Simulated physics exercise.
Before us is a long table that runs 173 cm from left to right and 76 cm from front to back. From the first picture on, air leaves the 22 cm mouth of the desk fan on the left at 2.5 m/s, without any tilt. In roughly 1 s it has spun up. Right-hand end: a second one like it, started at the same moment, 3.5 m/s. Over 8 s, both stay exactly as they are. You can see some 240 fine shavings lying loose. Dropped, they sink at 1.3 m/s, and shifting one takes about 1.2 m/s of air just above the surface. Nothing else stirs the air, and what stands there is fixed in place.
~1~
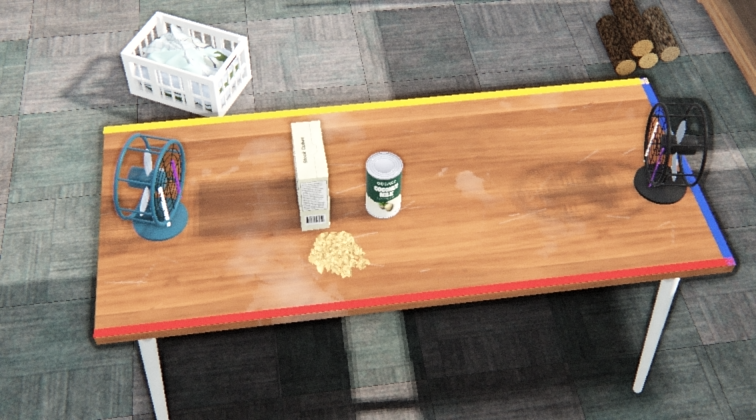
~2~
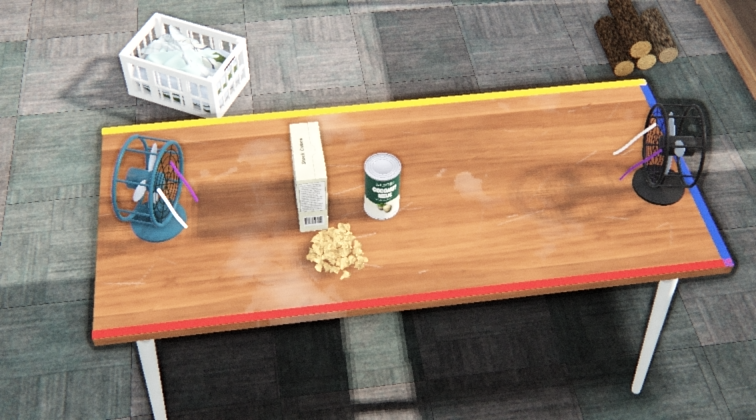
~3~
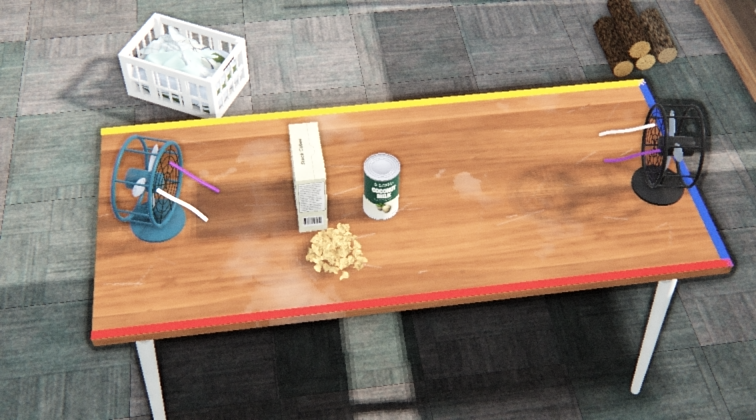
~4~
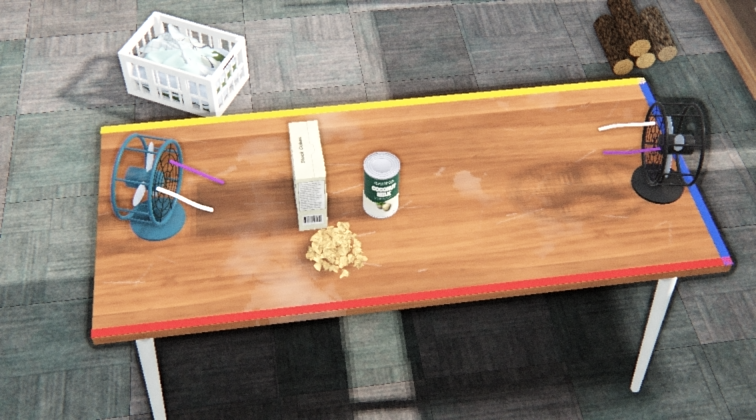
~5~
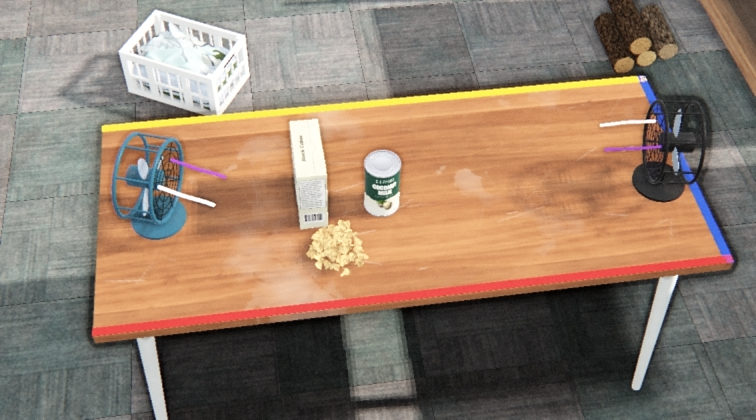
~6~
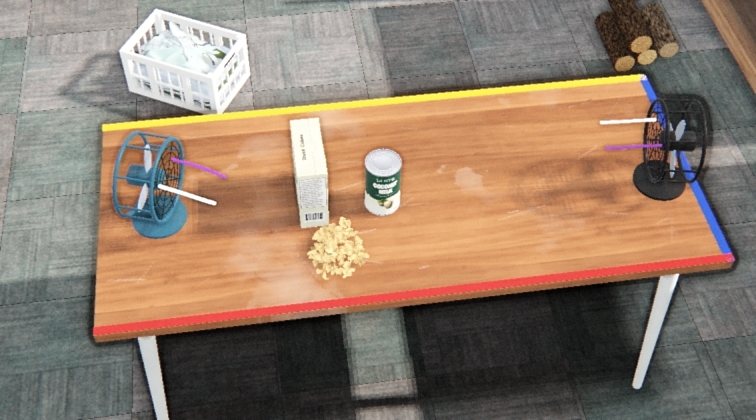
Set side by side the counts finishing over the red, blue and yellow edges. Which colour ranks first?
The red edge comes first.
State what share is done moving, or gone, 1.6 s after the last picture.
About 70 per cent.
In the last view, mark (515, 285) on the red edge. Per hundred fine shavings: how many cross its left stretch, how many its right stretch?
About 100 per cent left, about 0 per cent right.
Then, 0.7 s after the last picture, 0 % are over the yellow edge, 44 % over the red edge and 0 % over the blue edge; the middle of those left on the top is near (349, 244); 19 % are gone or lie where they will stay.
Then, 1.6 s after the last picture, 0 % are over the yellow edge, 88 % over the red edge and 0 % over the blue edge; 74 % are gone or lie where they will stay.
Then, 3.5 s after the last picture, 0 % are over the yellow edge, 99 % over the red edge and 0 % over the blue edge; 99 % are gone or lie where they will stay.
Then, 7.1 s after the last picture, at the end, 0 % are over the yellow edge, 99 % over the red edge and 0 % over the blue edge.
